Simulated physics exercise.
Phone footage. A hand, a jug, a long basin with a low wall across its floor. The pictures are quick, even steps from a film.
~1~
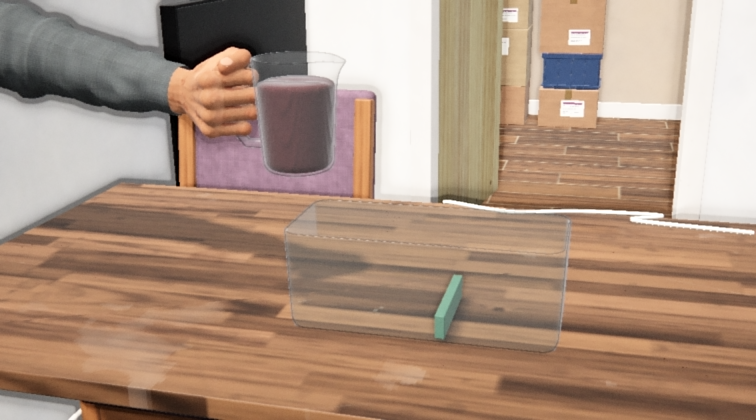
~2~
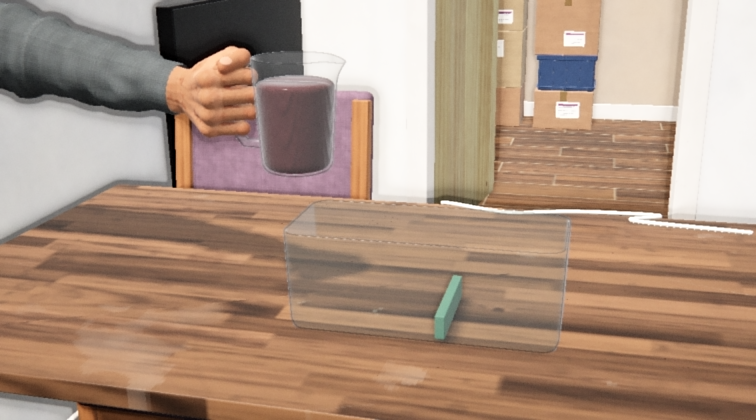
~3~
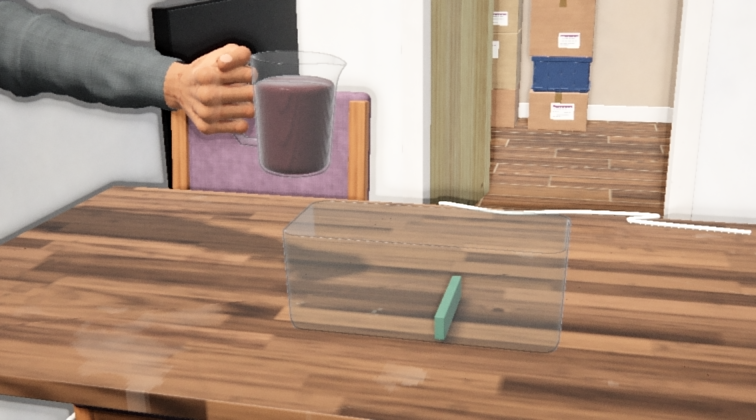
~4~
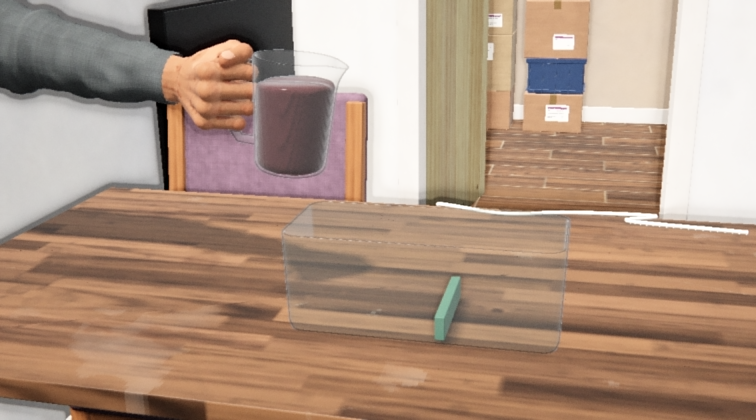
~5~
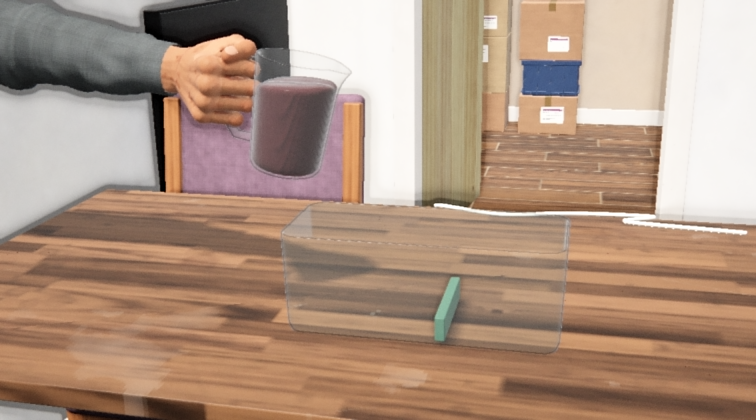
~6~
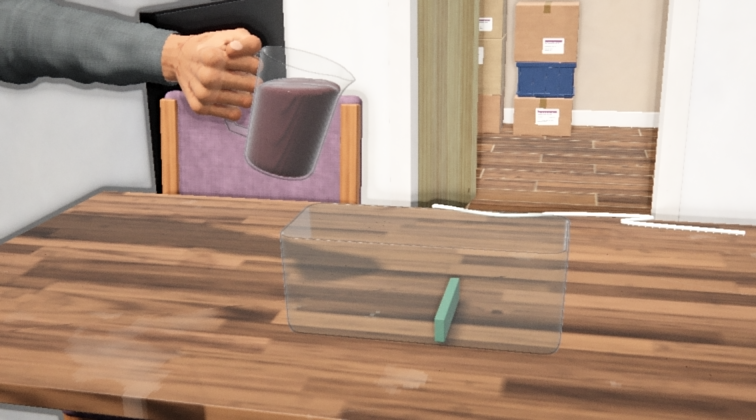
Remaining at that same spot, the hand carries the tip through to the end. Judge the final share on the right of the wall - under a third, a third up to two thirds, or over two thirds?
It is under a third.
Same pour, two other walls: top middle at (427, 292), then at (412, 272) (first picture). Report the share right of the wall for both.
Well, it's close to 25 per cent for the first one, then 40 per cent for the other.
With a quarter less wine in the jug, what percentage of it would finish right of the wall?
Close to 10 per cent.
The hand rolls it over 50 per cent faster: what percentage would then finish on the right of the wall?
15 per cent or thereabouts.
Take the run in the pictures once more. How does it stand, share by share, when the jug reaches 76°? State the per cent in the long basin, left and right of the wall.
Left: Some 5 %. Right: Some 0 %.
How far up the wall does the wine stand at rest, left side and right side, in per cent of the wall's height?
Once still, it is 80 % on the left and 20 % on the right.
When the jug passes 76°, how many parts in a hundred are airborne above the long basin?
That works out near 15 percent.
A moment on, the jug is tipped on its side and 81 per cent is still to pour, 4 is left of the wall and 0 right of it.
Next, the jug is tipped right over and 23 per cent is still to pour, 56 is left of the wall and 2 right of it.
Then the jug is tipped right over and 1 per cent is still to pour, 85 is left of the wall and 11 right of it.
Later the jug is tipped right over and 0 per cent is still to pour, 85 is left of the wall and 12 right of it.
Finally, 85 per cent lies left of the wall, 12 right of it and 2 outside.
